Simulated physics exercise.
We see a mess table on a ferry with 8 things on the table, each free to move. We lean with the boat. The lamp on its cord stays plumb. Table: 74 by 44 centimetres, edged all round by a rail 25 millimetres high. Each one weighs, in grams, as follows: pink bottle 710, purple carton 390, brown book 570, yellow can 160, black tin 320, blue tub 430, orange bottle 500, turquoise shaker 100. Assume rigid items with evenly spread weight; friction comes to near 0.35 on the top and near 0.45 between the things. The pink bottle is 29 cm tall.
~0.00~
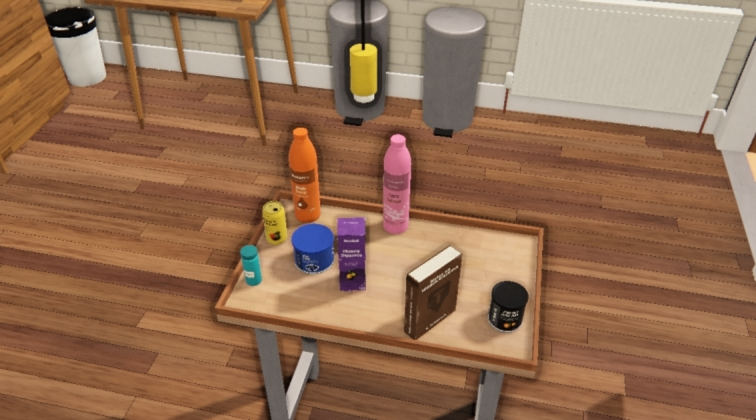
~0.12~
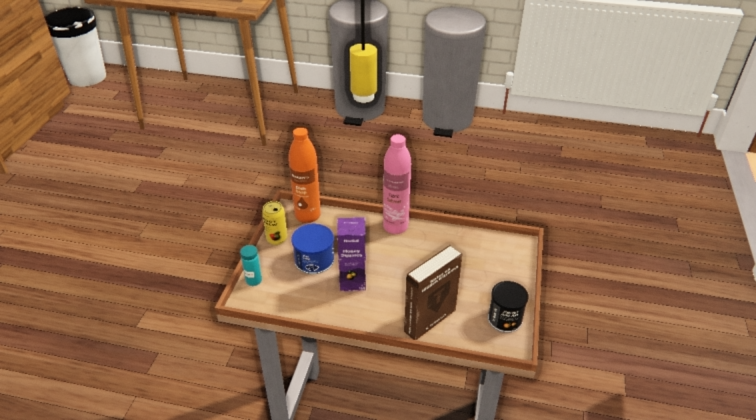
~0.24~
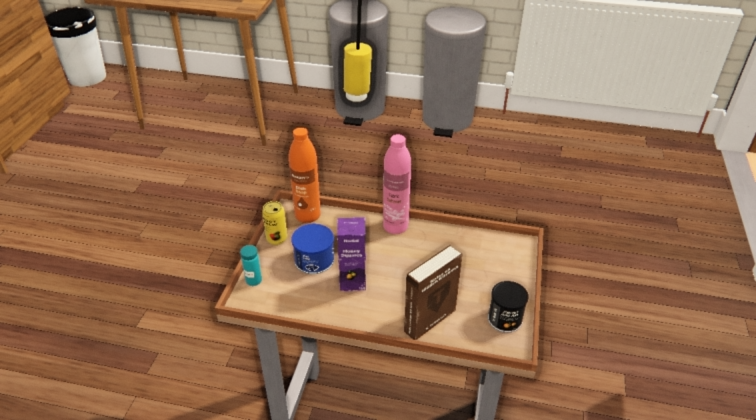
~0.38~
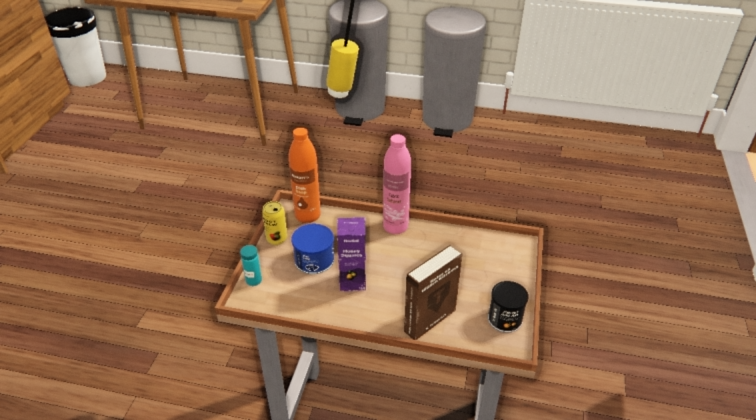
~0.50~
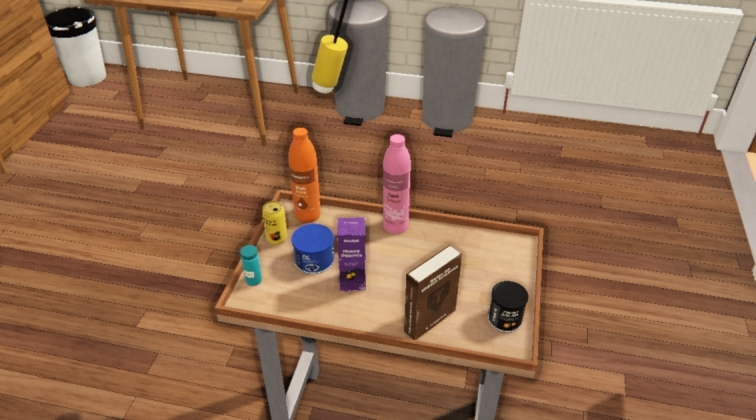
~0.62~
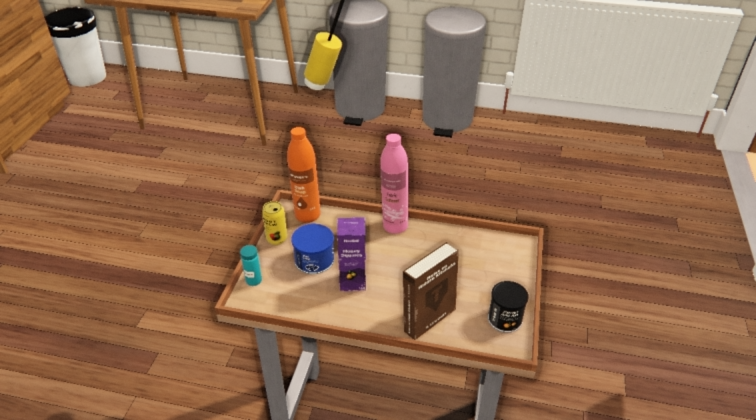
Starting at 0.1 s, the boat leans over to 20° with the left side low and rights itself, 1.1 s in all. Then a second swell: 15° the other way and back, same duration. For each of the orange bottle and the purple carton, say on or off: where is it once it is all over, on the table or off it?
Orange bottle off, purple carton on.
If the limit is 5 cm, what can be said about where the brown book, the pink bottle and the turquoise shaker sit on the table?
In short, the brown book leaves its position, the pink bottle leaves its position, the turquoise shaker stays close to home.
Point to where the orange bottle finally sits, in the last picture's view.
Roughly at pixel (260, 353).
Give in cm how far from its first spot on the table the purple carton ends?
About 4 cm.
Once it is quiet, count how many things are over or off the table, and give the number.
So, 3 in all.
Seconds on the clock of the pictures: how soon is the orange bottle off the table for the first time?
That first happens close to 1.0 seconds.
Around 1.02 s, heel 5°, left side down; orange bottle now off the table; purple carton shifted 4 cm near (336, 250); pink bottle tipped 71° against what carries it.
Around 1.22 s, boat level; purple carton shifted 4 cm near (336, 251); pink bottle on its side; brown book on its side.
Finally (2.8 s), off the table, orange bottle; on their side or leaning hard on the table, pink bottle and brown book; the other 5 still in place (within 5 cm). In the last view, orange bottle near (260, 353), purple carton near (336, 251).
